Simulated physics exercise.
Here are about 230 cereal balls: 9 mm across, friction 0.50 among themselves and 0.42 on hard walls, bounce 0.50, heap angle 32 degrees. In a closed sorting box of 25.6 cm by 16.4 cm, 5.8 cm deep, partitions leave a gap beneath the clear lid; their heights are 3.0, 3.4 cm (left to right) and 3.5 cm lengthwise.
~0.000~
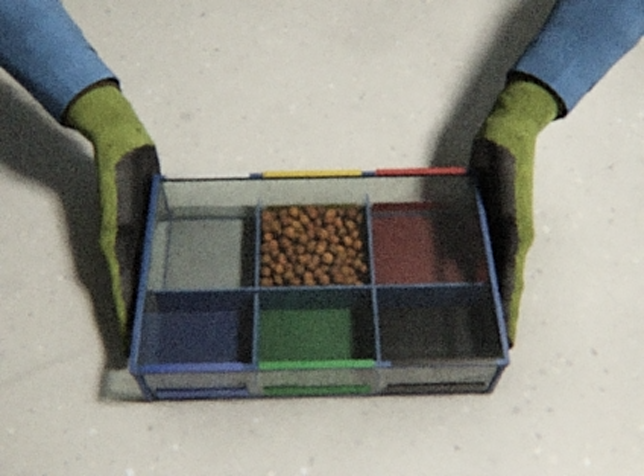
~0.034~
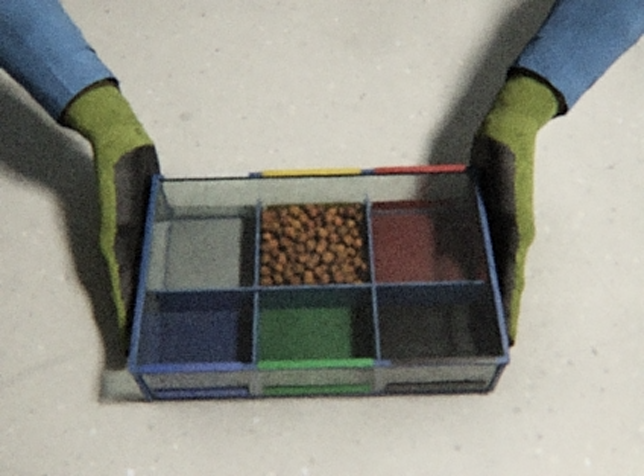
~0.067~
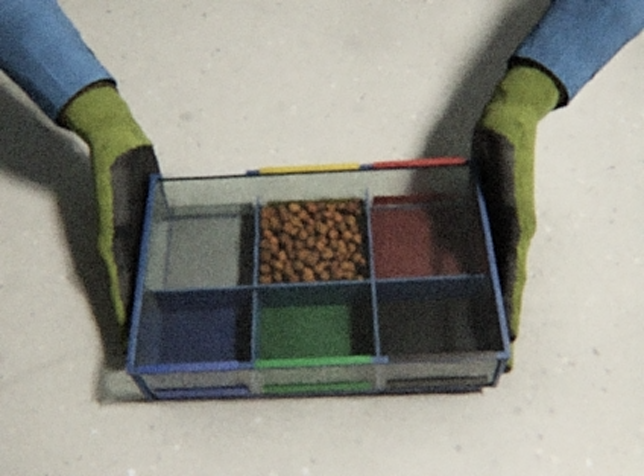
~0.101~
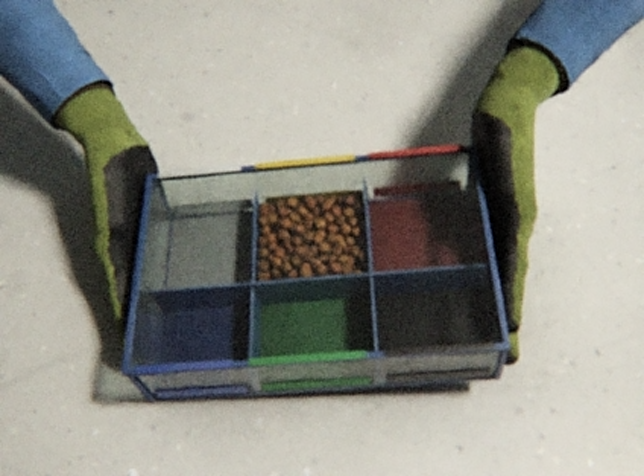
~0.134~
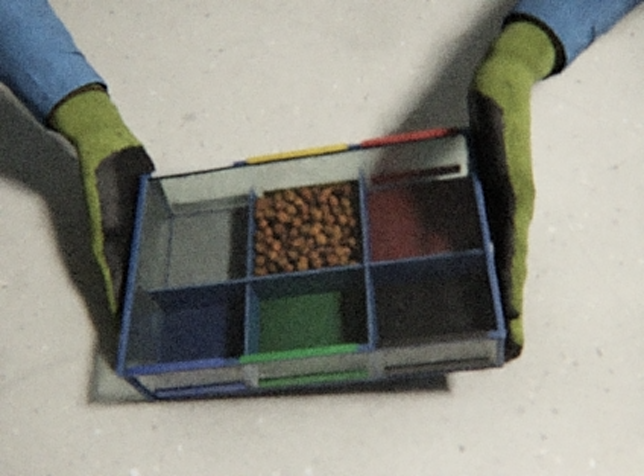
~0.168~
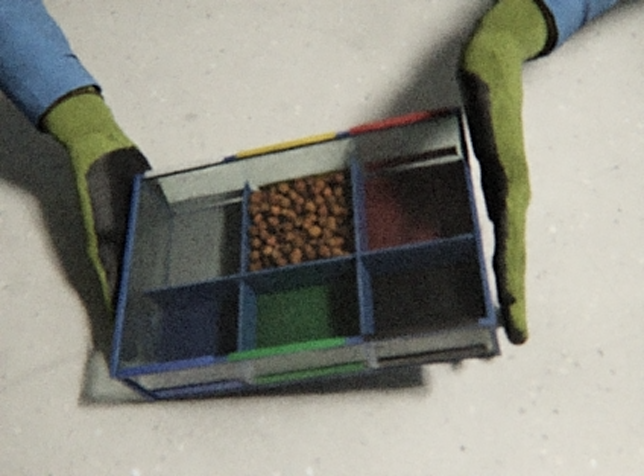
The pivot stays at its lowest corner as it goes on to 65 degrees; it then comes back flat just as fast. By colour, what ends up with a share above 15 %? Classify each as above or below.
Classification: Red compartment below, blue compartment below, green compartment below, yellow compartment above, white compartment above, black compartment below.
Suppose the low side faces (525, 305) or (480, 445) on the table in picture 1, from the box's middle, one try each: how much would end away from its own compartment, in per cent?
That would be close to 30 per cent, then close to 30 per cent.
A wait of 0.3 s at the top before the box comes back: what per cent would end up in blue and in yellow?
In per cent: Blue 5, yellow 60.
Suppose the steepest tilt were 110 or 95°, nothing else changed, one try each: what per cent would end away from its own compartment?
First try: Around 100 %; second try: Around 85 %.
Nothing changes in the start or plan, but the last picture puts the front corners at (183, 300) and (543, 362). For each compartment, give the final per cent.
Red 35, blue 0, green 0, yellow 65, white 0, black 0.
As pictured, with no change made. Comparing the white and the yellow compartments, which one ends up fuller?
The yellow one has more.
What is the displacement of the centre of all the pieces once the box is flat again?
5.5 cm or thereabouts.
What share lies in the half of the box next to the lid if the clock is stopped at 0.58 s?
Roughly 40 per cent.
After 0.58 s, tilt 64 degrees; yellow 85 %, white 15 %.
After 0.85 s, tilt 26 degrees; blue 5 %, yellow 60 %, white 35 %.
Then, at 1.23 s, tilt 0 degrees; blue 5 %, yellow 60 %, white 35 %.
At rest (1.5 s), red 0 %, blue 5 %, green 0 %, yellow 60 %, white 35 %, black 0 %.
